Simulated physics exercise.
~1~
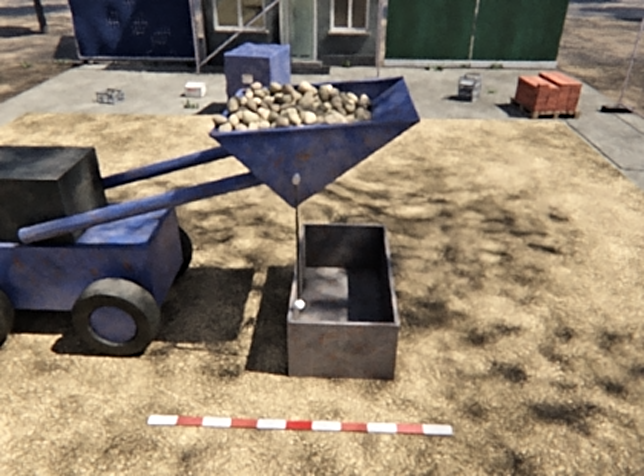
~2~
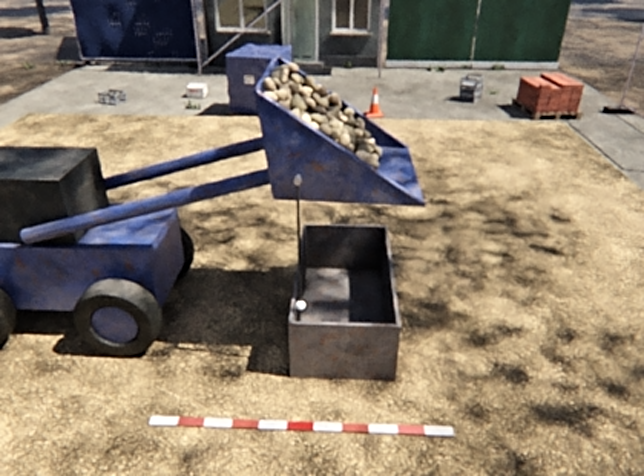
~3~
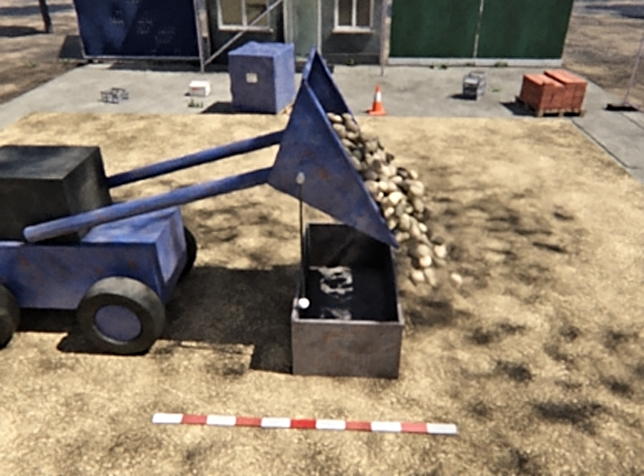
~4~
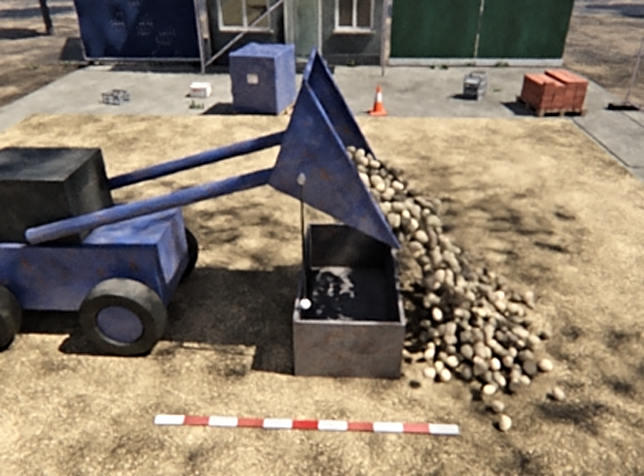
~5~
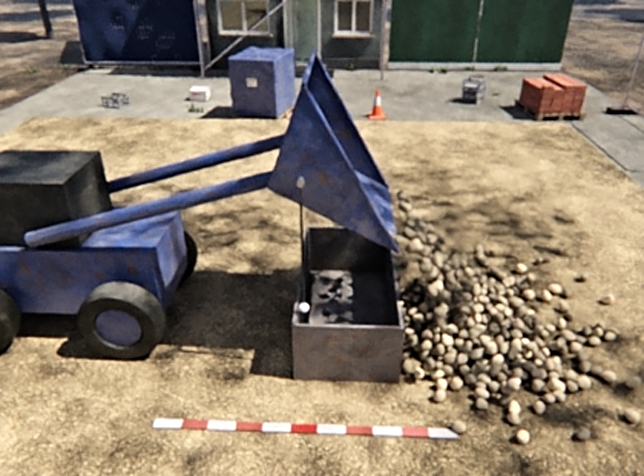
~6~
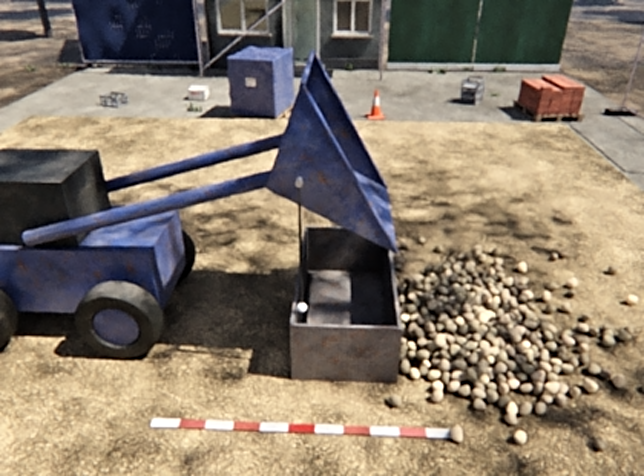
To begin with, a blue loader on the left holds a raised bucket heaped with rounded stones above an open grey bin, with a red and white striped staff lying in front. The bucket tips forward to the right, and the stones shift toward its lower edge. As it tilts more steeply and then stops, stones pour over the lip and drop beyond the bin's right side. The stream thickens into a growing pile that spreads across the sandy ground. Finally, the bucket is empty, the stones lie scattered right of the bin, and the bin itself looks empty.
